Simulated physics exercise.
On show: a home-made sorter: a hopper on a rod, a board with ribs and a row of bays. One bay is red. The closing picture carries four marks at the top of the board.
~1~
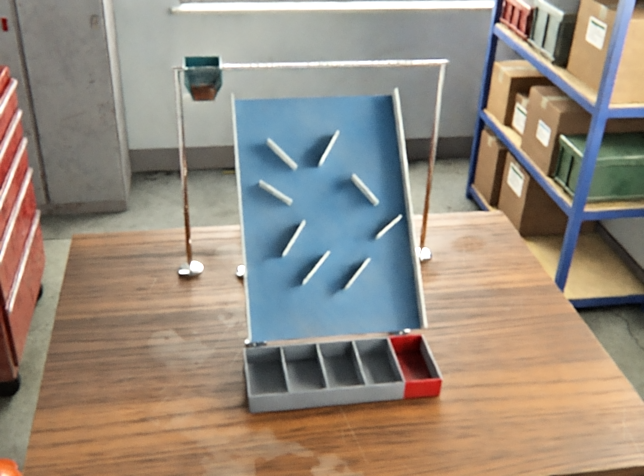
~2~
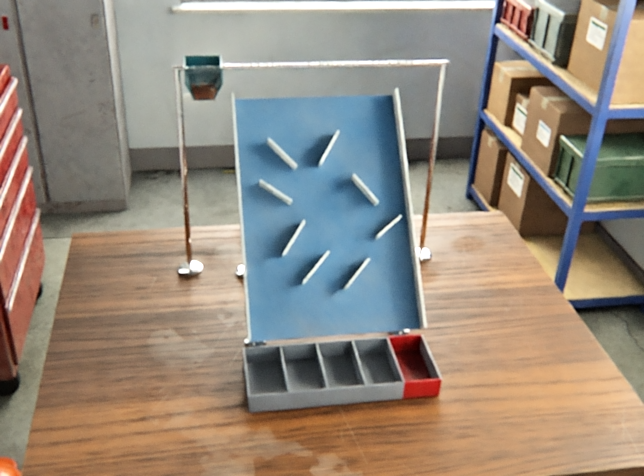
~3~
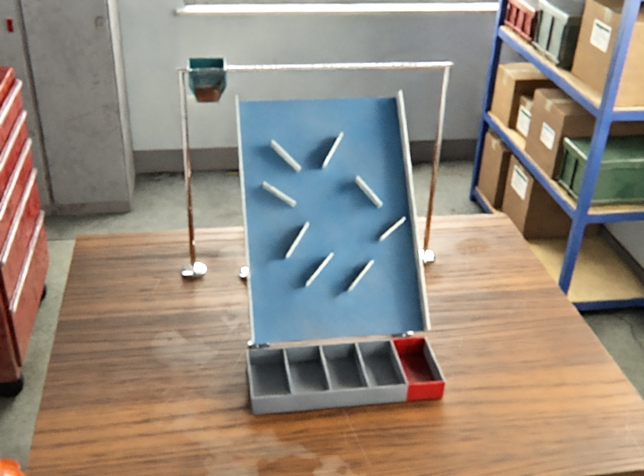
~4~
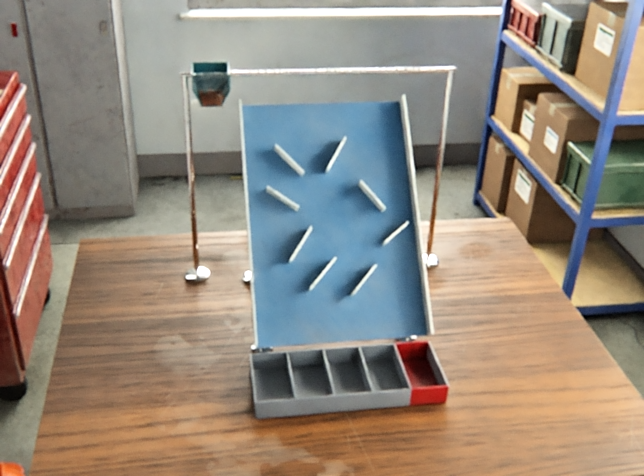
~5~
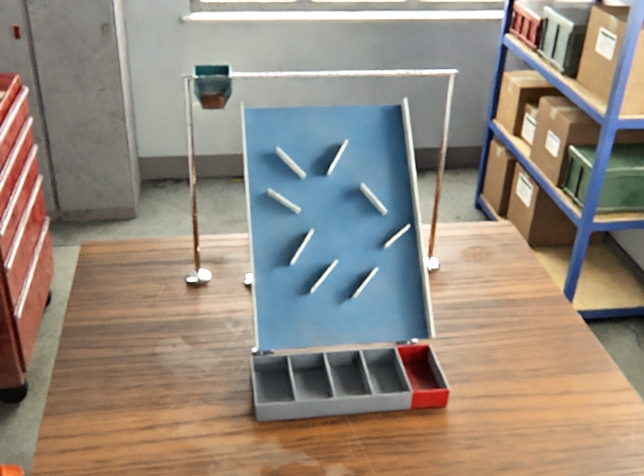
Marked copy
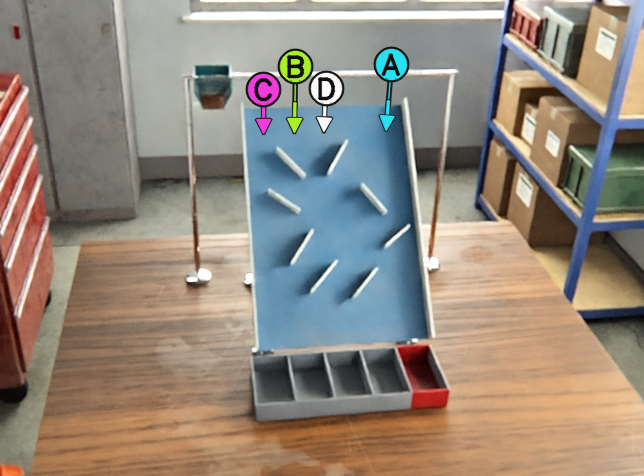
The view shifts very slightly while nothing in the scene moves: a small green hopper hangs from a rod at upper left, behind a tilted blue board with pale ribs, above four grey bays and one red.
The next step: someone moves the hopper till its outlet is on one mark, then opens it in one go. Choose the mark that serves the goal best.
Go for A.
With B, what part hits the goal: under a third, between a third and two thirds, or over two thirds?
It is under a third.
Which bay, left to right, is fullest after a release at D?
It is the first one.
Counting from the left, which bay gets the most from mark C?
It is the first one.
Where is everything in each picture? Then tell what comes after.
In the first picture, hopper (204, 90), clay pellets, door shut.
In the second picture, ribs (268, 138) to (296, 165), (321, 162) to (338, 130), (260, 180) to (292, 201).
In the third picture, ribs (357, 177) to (382, 204), (287, 256) to (308, 222), (382, 238) to (405, 218).
In the fourth picture, ribs (311, 288) to (336, 258), (353, 294) to (376, 265).
In the fifth picture, red bay (430, 398), number 5 of 5 from the left.
On the marked copy, mark A meets the board at (386, 125); mark B meets the board at (294, 127); mark C meets the board at (263, 128); mark D meets the board at (324, 126).
Choosing A, roughly a third in the red bay, roughly half in other bays, about a tenth outside the box.
Choosing B, not one piece in the red bay, almost all in other bays, just a few outside the box.
Choosing C, not one piece in the red bay, the larger part in other bays, roughly a quarter outside the box.
Choosing D, not one piece in the red bay, almost all in other bays.
